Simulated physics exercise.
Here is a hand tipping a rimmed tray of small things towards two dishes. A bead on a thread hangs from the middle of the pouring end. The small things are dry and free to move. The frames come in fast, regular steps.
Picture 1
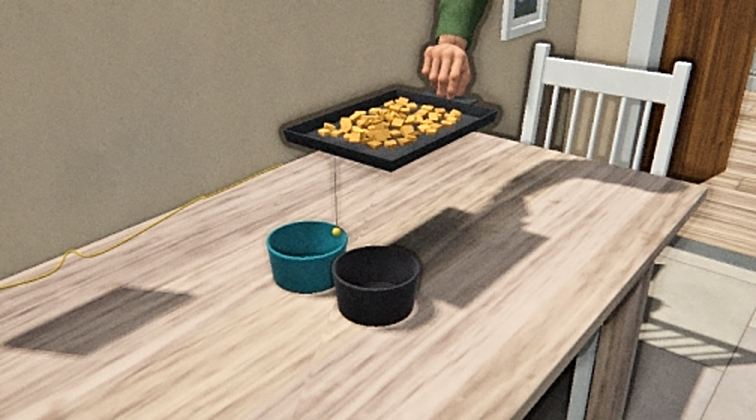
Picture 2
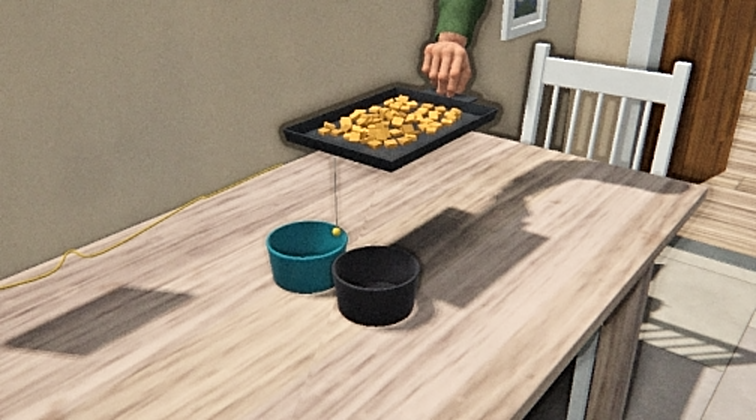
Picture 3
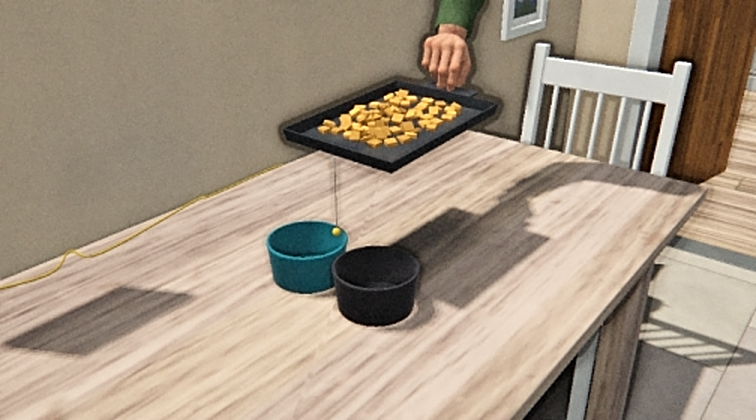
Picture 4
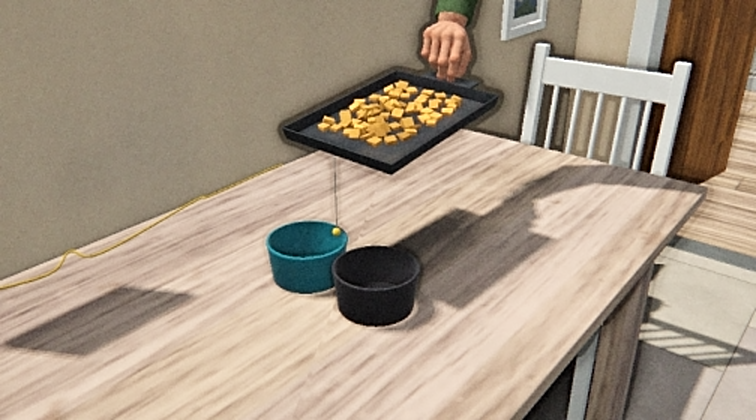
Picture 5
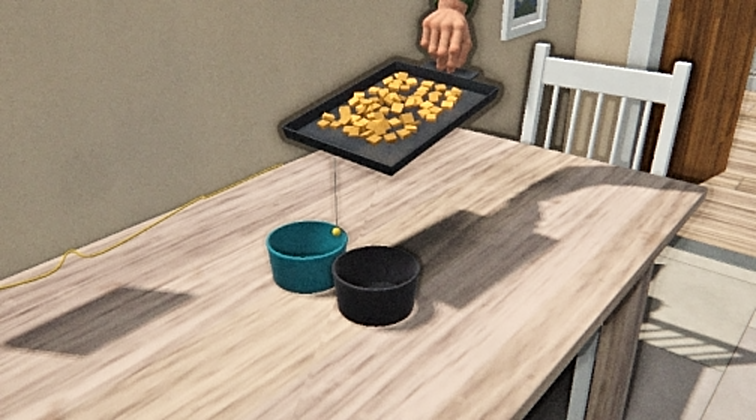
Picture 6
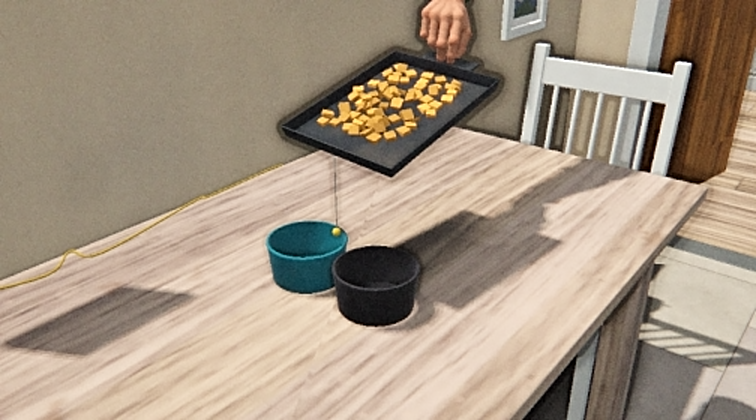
A hand in a green sleeve holds a dark rimmed tray of golden cereal squares above a pale wooden table, seen from above at an angle, with a white chair behind. A teal dish sits left of a black one below the tray, beside a small yellow bead hanging on a thread. The hand slowly tilts the tray, its right front corner lowest, while the camera stays still.
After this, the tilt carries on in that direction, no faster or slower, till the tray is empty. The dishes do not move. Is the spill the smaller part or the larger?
Together they catch the larger part.
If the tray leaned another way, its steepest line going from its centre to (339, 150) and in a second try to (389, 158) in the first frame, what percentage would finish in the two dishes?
Near 60 % and 90 %.
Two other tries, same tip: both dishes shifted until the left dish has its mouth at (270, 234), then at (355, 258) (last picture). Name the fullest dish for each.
In turn: Right; the left-hand dish.
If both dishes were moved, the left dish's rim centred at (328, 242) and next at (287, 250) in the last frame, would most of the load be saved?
One: More than half. Two: Above a half.
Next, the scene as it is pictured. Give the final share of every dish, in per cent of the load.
The left dish has 10 per cent, the right dish has 70.
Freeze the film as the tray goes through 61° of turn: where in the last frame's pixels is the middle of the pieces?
Roughly at (361, 138).
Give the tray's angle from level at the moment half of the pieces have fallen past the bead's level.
At about 110°.
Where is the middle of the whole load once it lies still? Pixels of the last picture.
Around (363, 298).
Shortly afterwards, tray tipped steeply; all but a few on the tray; only a few in the air.
Next, tray tipped past a quarter turn; near two thirds on the tray; a little in the right dish; only a few in the left dish; a little outside both; a little in the air.
Some moments later, tray tipped past a quarter turn; near two thirds in the right dish; a little in the left dish; near a quarter outside both.
In the end, tray tipped past a quarter turn; near two thirds in the right dish; a little in the left dish; near a quarter outside both.
